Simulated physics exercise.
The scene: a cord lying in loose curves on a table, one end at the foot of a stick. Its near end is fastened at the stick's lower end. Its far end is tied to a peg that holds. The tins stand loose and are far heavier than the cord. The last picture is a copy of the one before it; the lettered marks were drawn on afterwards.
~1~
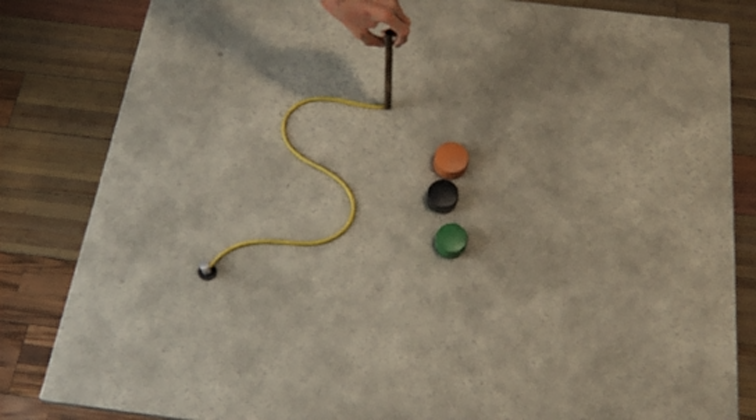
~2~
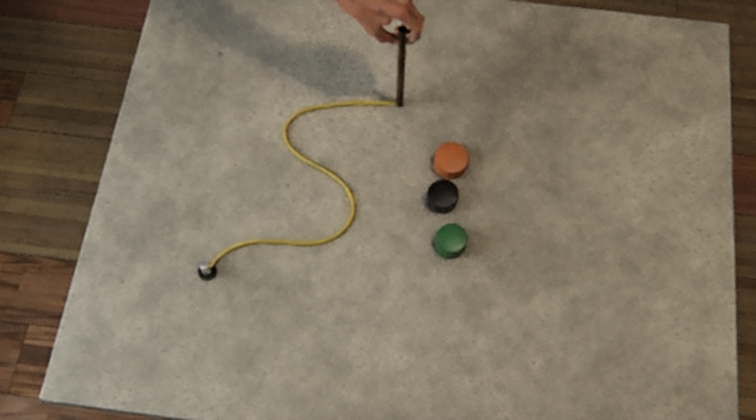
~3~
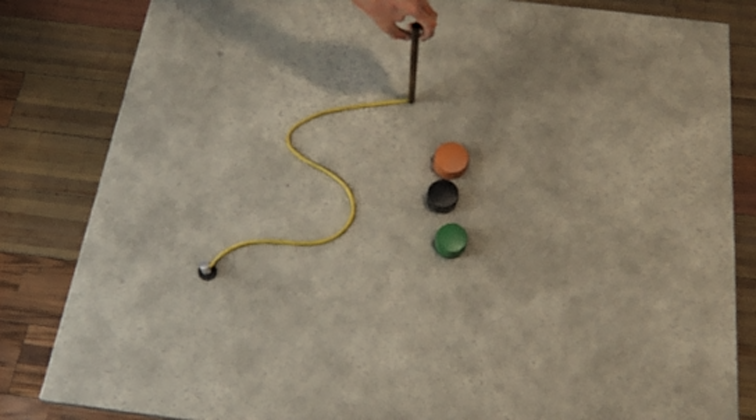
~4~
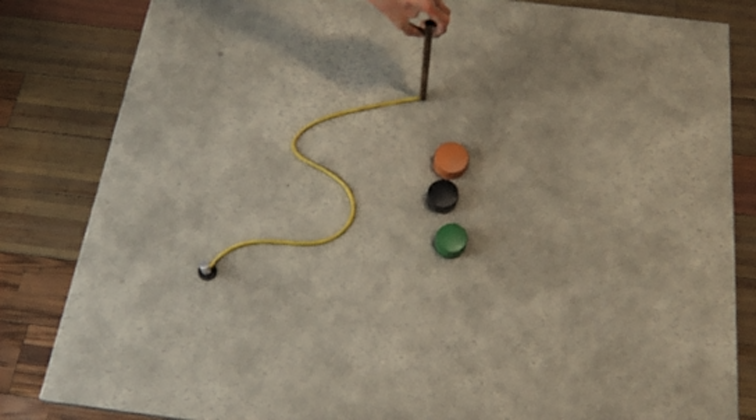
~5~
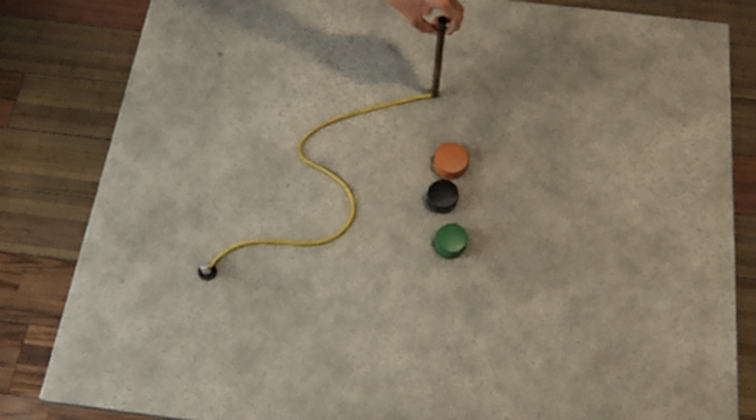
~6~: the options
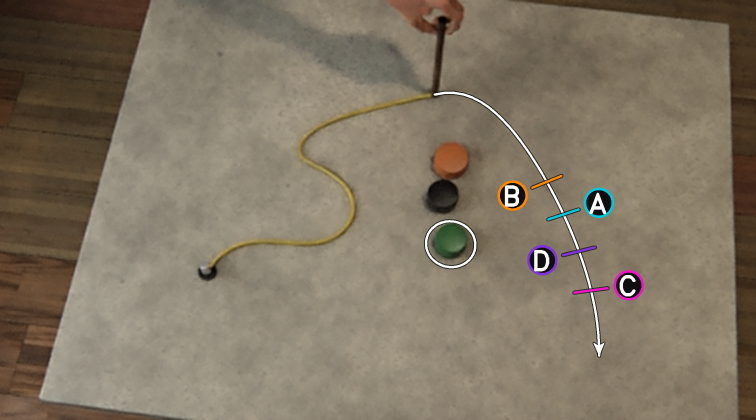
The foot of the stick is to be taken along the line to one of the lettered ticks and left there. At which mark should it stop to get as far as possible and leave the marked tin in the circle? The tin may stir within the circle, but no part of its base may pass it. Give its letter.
Up to mark C.
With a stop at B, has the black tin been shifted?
No.
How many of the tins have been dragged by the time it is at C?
Two.
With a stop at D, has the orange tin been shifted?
Yes.
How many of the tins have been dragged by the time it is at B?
The count is none.
On the marked copy, A at (564, 214); B at (547, 182); C at (591, 290); D at (579, 251); the ring at (451, 244); the route from (435, 95) via (551, 190) to (599, 356).
Following C. Soon after the start, foot of the stick (514, 133); green tin (451, 241).
Later, foot of the stick (562, 213); green tin (451, 241).
In the end, foot of the stick (591, 291); black tin (432, 218); orange tin (461, 205); green tin (451, 241); the green tin is still in its ring.
As for the rest, A is safe but short; B is safe but short; D is safe but short.
